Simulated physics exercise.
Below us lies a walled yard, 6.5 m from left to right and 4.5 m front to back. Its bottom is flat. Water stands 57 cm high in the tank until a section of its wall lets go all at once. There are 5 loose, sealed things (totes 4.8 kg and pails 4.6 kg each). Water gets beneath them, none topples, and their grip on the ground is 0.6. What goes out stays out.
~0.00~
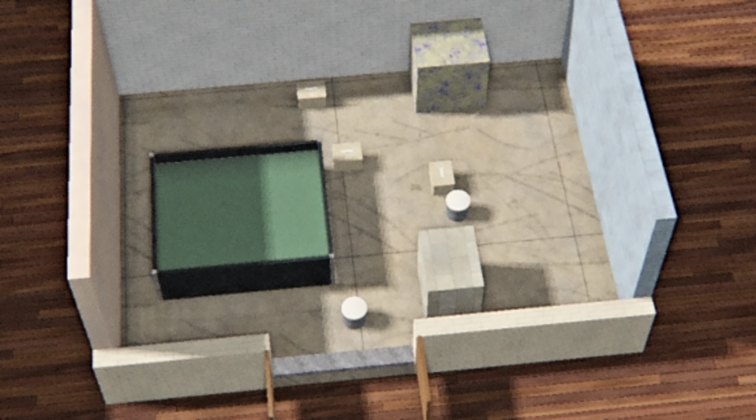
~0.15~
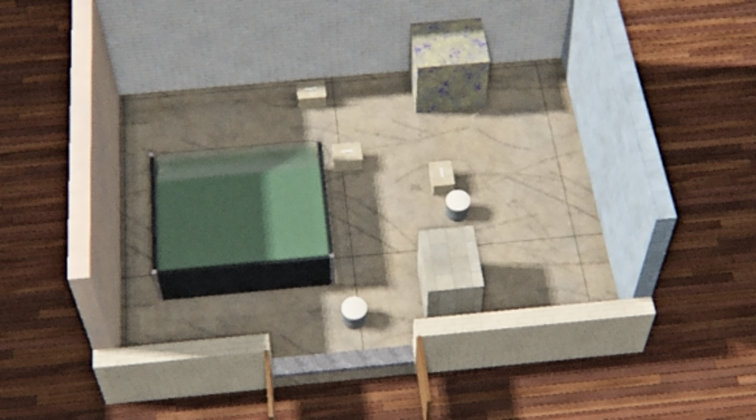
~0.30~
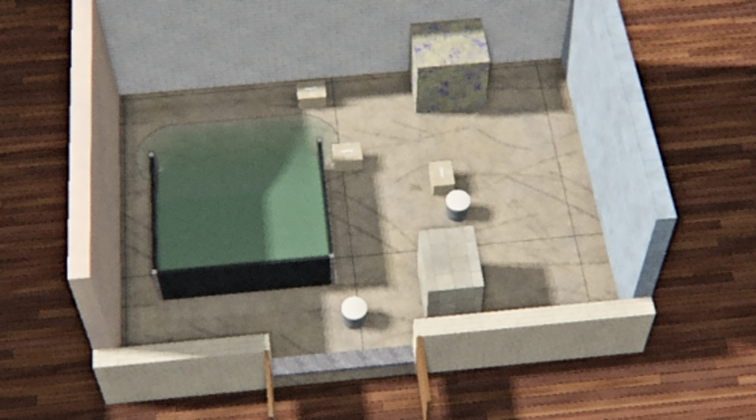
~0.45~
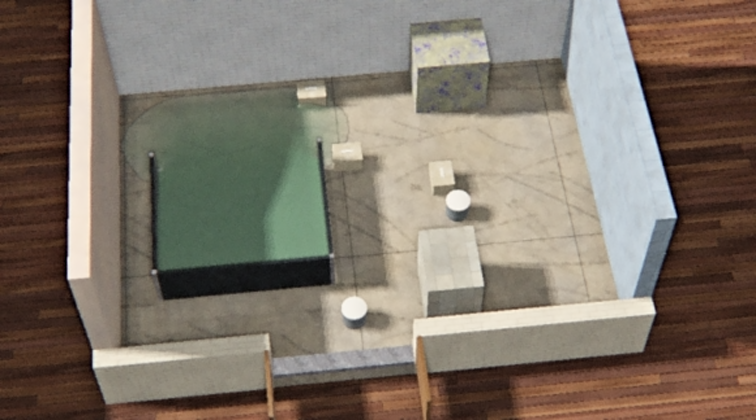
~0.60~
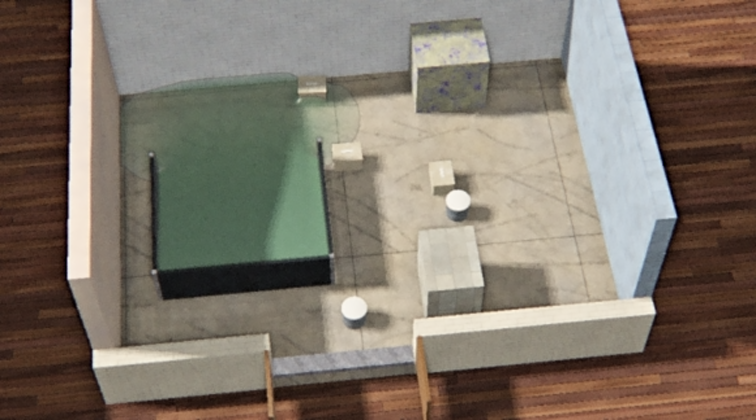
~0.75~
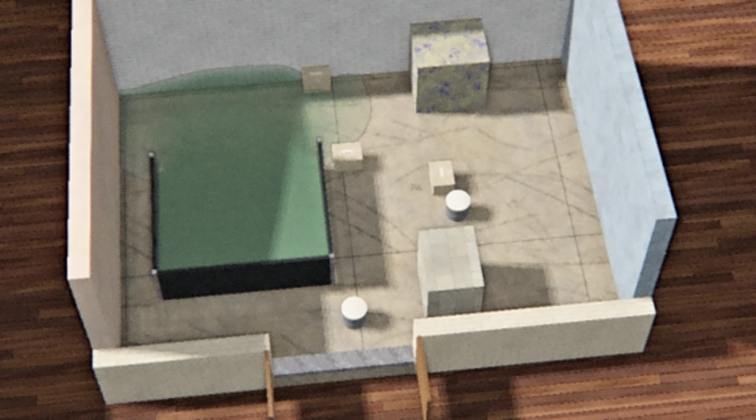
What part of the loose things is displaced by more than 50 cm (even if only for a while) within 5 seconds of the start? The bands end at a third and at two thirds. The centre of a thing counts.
Share: Two thirds or above.
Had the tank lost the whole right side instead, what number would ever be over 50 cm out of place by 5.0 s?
In that case 3 of them.
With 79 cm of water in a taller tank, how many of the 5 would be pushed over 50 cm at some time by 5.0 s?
Then 5.
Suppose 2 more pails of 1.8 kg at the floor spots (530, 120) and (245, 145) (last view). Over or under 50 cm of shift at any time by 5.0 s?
In that order: Under, over.
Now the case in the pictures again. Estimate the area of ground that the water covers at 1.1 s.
Some 10.0 m2.
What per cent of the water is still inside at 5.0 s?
Some 98 per cent remains.
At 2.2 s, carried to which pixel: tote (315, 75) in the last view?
Near (398, 88).
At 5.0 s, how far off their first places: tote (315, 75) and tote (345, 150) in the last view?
In turn: 300 cm, 60 cm.
After 1.1 s 0 of 5 are over 50 cm from their spots; 1 afloat.
After 2.2 s 1 of 5 are over 50 cm from their spots; 1 afloat.
After 3.5 s 3 of 5 are over 50 cm from their spots; 2 afloat.
After 5.0 s 5 of 5 are over 50 cm from their spots, and 5 have been at some point; 3 afloat.
